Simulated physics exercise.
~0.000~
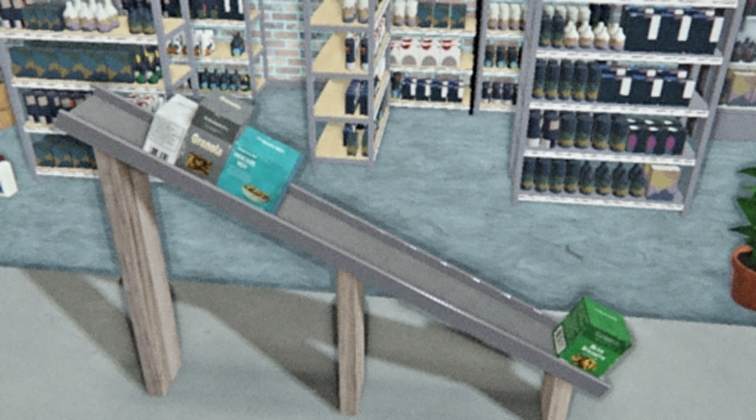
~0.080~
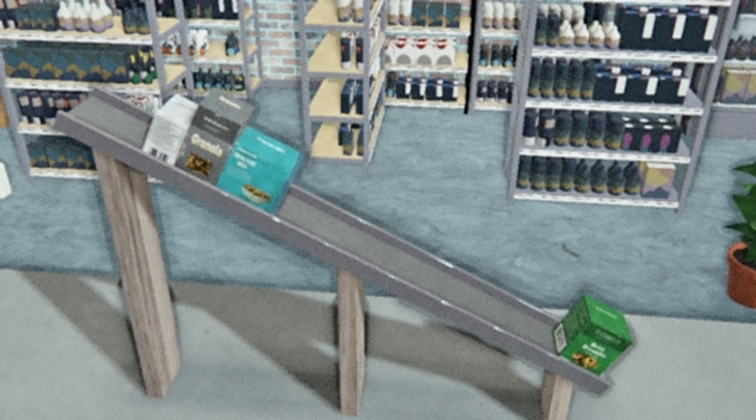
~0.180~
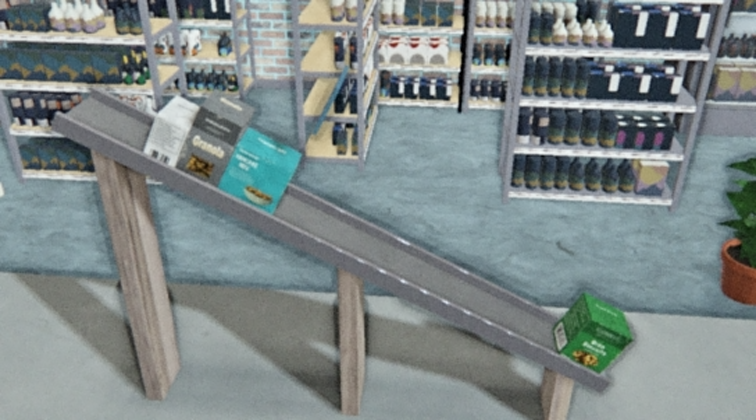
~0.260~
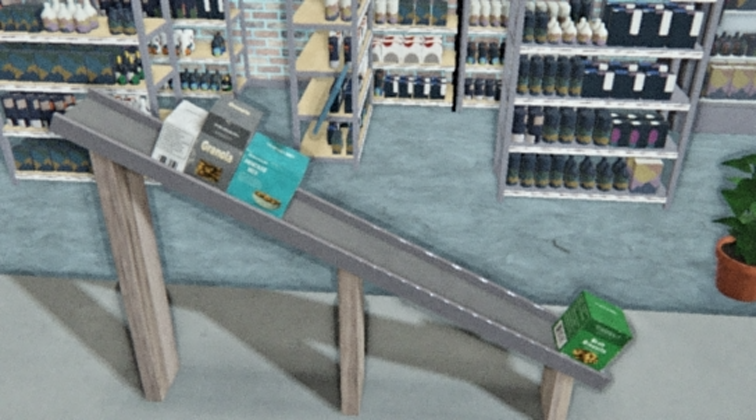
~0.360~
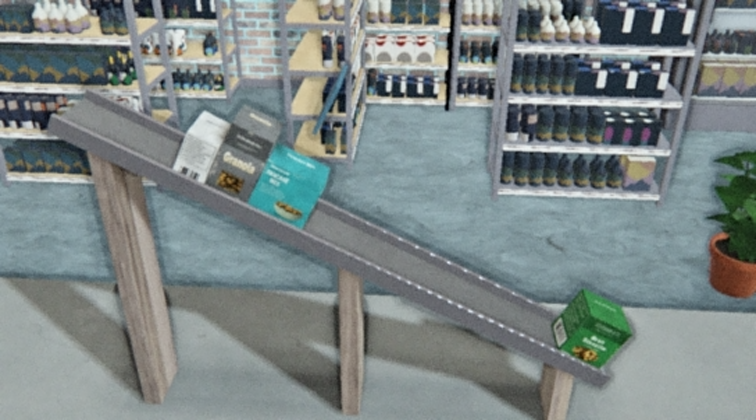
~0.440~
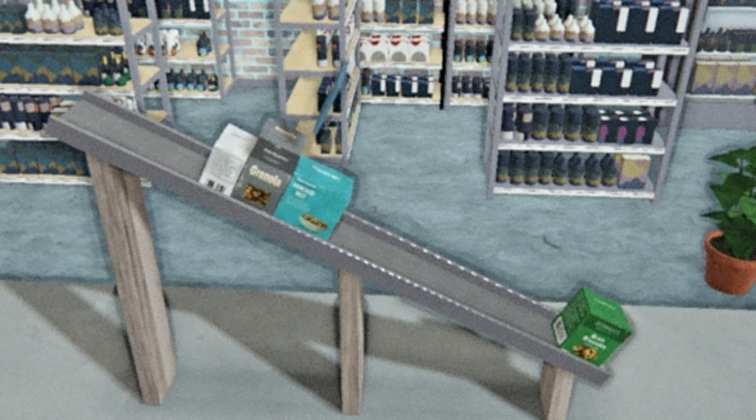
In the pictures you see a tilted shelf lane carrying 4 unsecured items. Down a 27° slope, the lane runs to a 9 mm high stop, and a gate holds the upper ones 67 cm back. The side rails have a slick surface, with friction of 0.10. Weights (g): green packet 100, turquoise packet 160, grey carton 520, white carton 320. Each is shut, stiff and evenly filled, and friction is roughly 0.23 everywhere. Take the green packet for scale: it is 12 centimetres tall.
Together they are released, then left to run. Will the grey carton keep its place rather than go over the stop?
It does not leave the lane.
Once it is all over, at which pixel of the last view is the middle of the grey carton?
It settles at around (510, 282).
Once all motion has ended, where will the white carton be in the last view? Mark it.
End point: Approx. (472, 277).
Around 0.54 s, leader 56 cm from the stop; grey carton near (311, 188).
Around 0.64 s, leader 45 cm from the stop; grey carton near (363, 212).
Around 0.74 s, leader 30 cm from the stop; grey carton near (424, 240).
Around 0.84 s, leader 14 cm from the stop; grey carton near (492, 272).
Finally (1.5 s), all 4 in the lane. In the last view, grey carton near (510, 282).
